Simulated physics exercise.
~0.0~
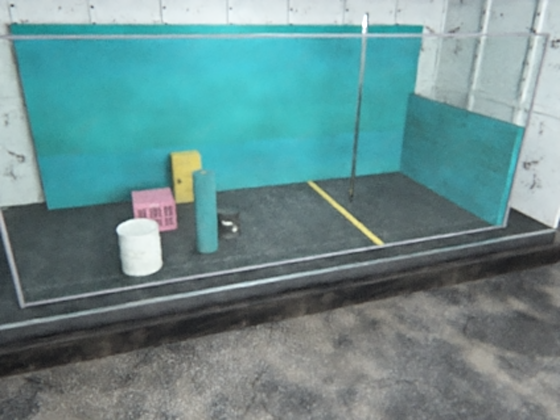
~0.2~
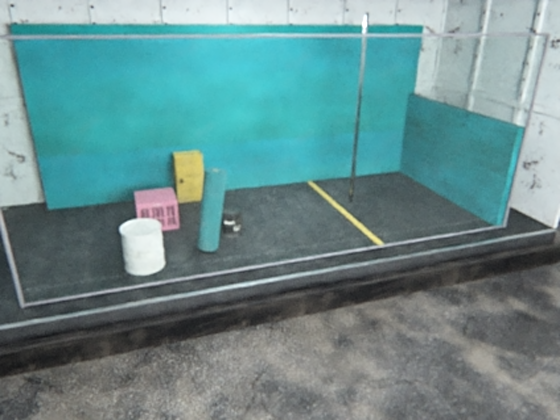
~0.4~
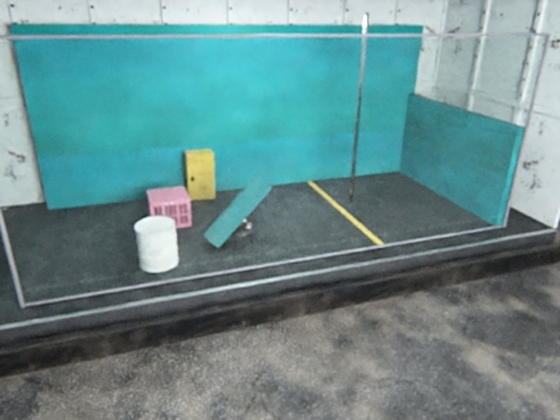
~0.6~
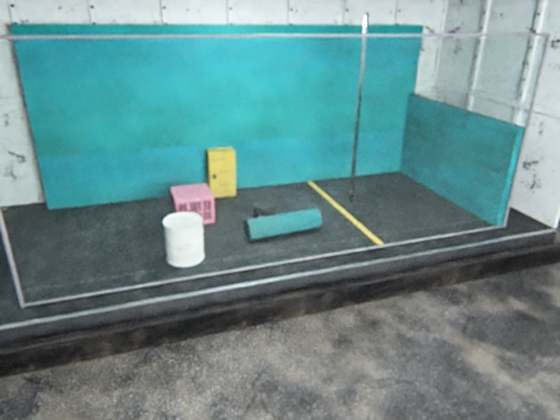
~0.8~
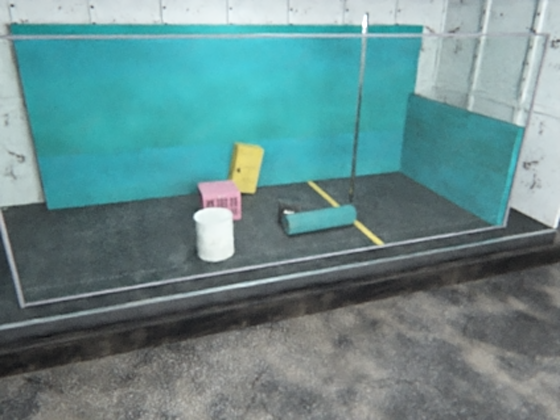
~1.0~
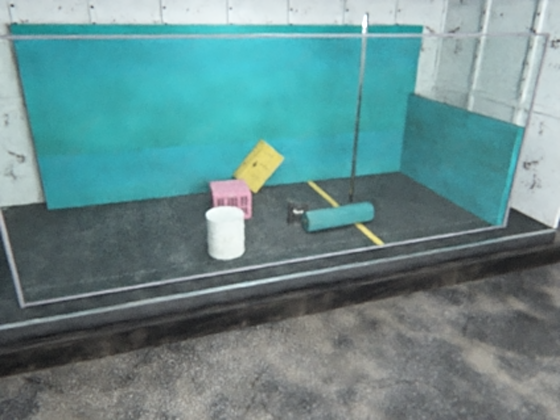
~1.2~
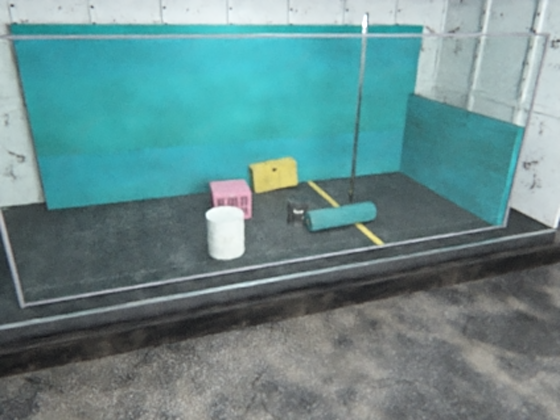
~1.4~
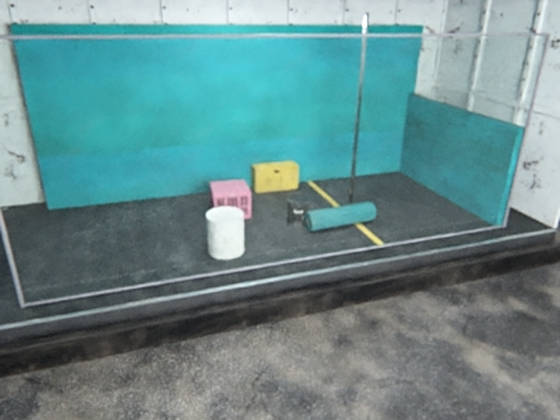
A teal roll topples and slides right with the other goods, stopping at the yellow line, and a yellow box tips over.
